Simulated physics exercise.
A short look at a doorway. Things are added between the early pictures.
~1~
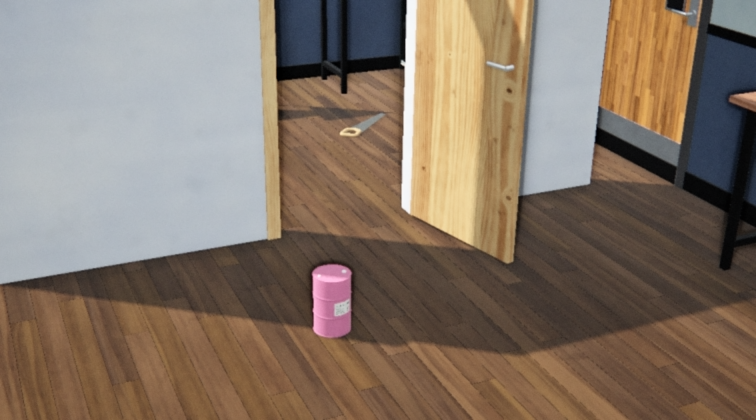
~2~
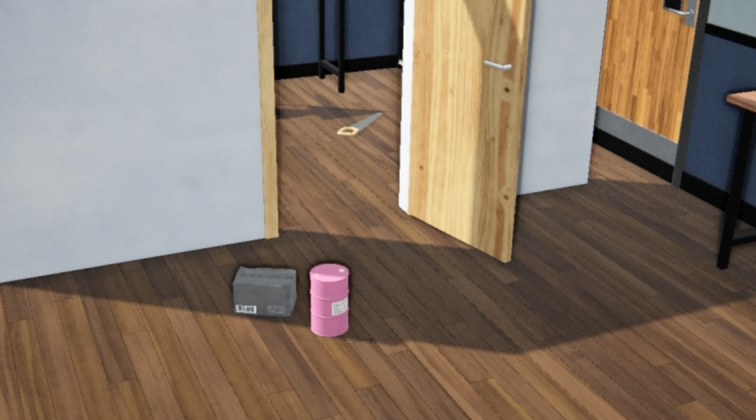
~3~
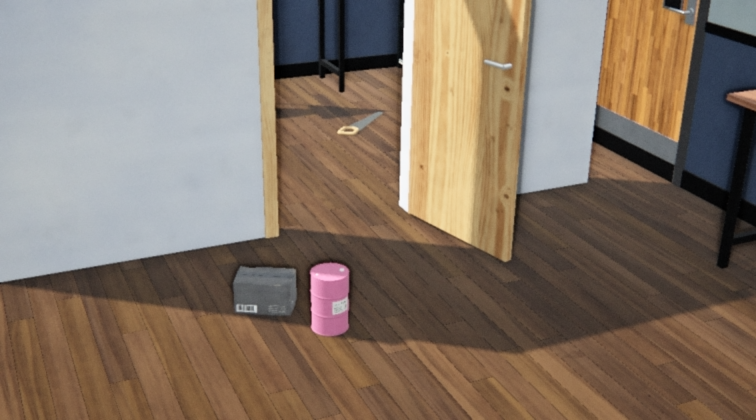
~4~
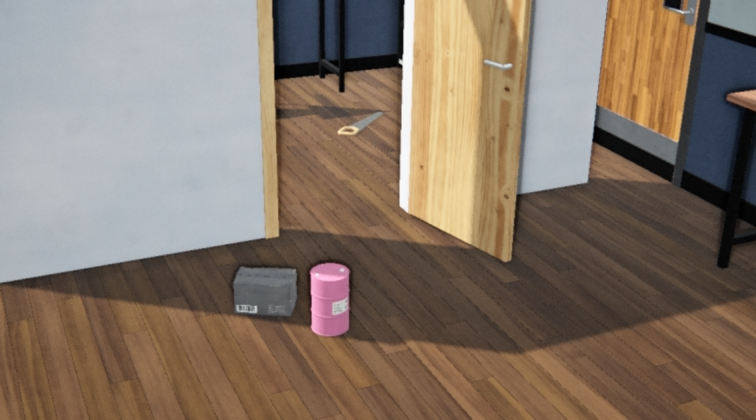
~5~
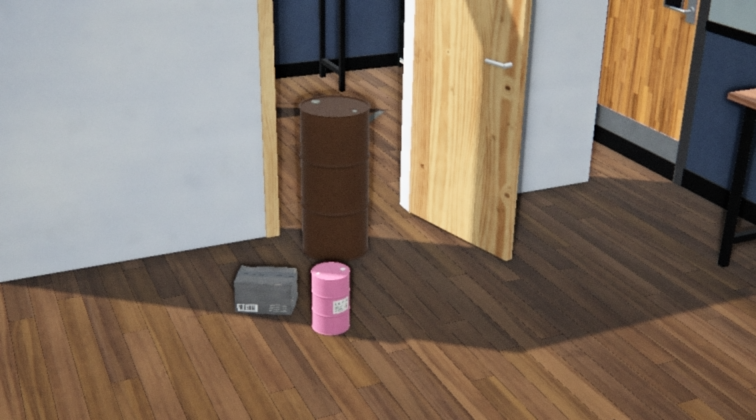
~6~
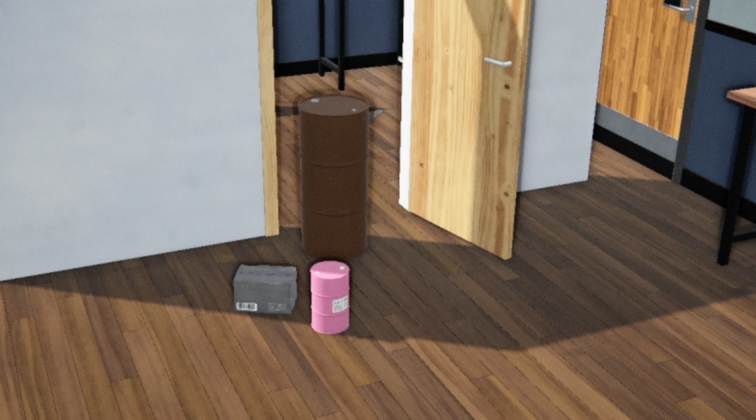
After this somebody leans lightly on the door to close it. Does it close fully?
Here the door stops short.
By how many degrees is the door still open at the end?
Some 40° open.
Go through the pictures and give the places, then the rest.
The first frame shows door wide open and still.
The second frame shows door wide open and still; grey box (265, 292); pink canister (330, 300).
The third frame shows door wide open and still; grey box (266, 291); pink canister (330, 299).
The fourth frame shows door wide open and still; grey box (266, 291); pink canister (330, 300).
The fifth frame shows door wide open and still; grey box (266, 290); pink canister (331, 299).
The sixth frame shows door wide open and still; brown drum (334, 178); grey box (266, 289).
Then, 0.70 s past the last view, open by 91°.
Then, 1.20 s past the last view, open by 72°.
Then, 1.70 s past the last view, open by 50°.
Finally, open by 41°; all 3 still in place. Final places as the last picture's camera would see them, brown drum near (333, 177).
